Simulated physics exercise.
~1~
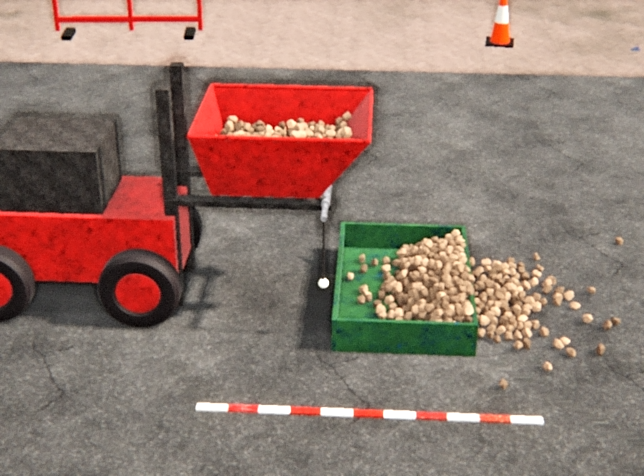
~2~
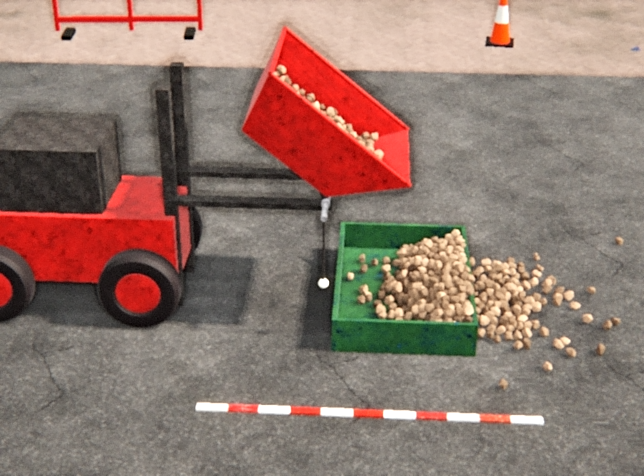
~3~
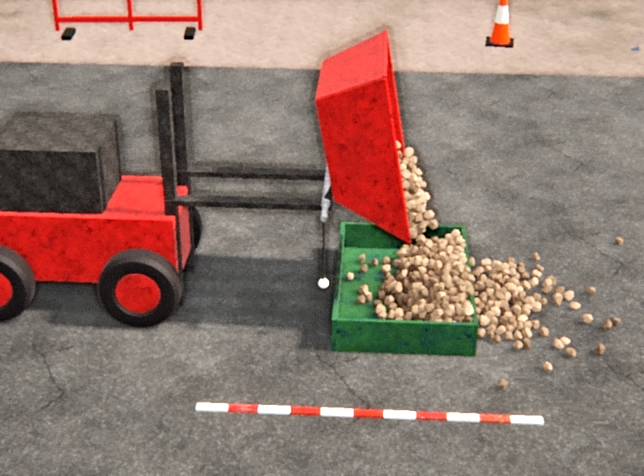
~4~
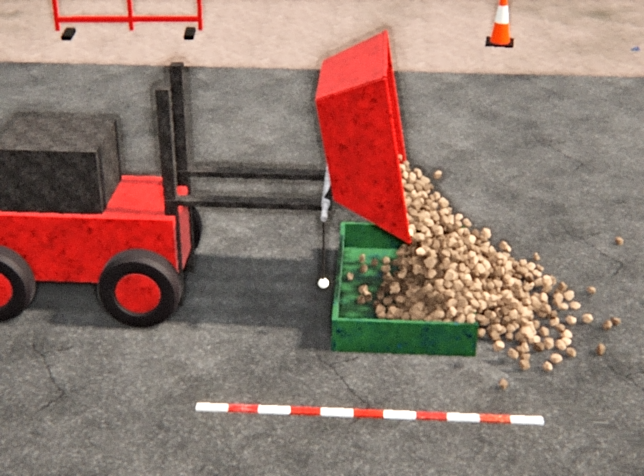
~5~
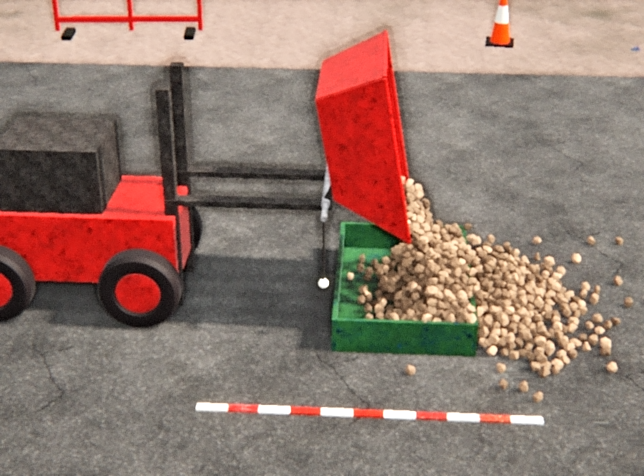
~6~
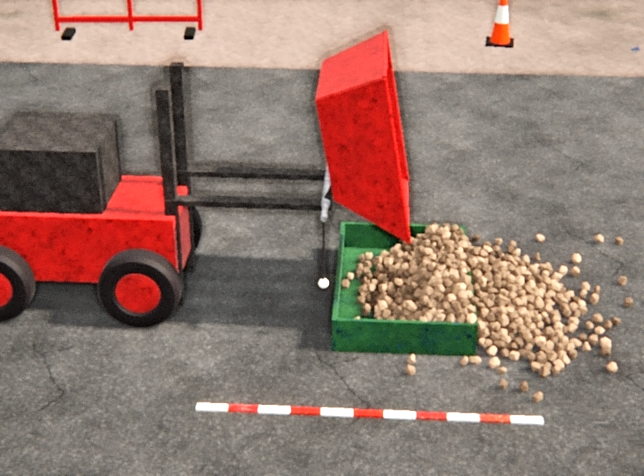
A red forklift tips its skip of stones into a green bin, and many spill beyond.
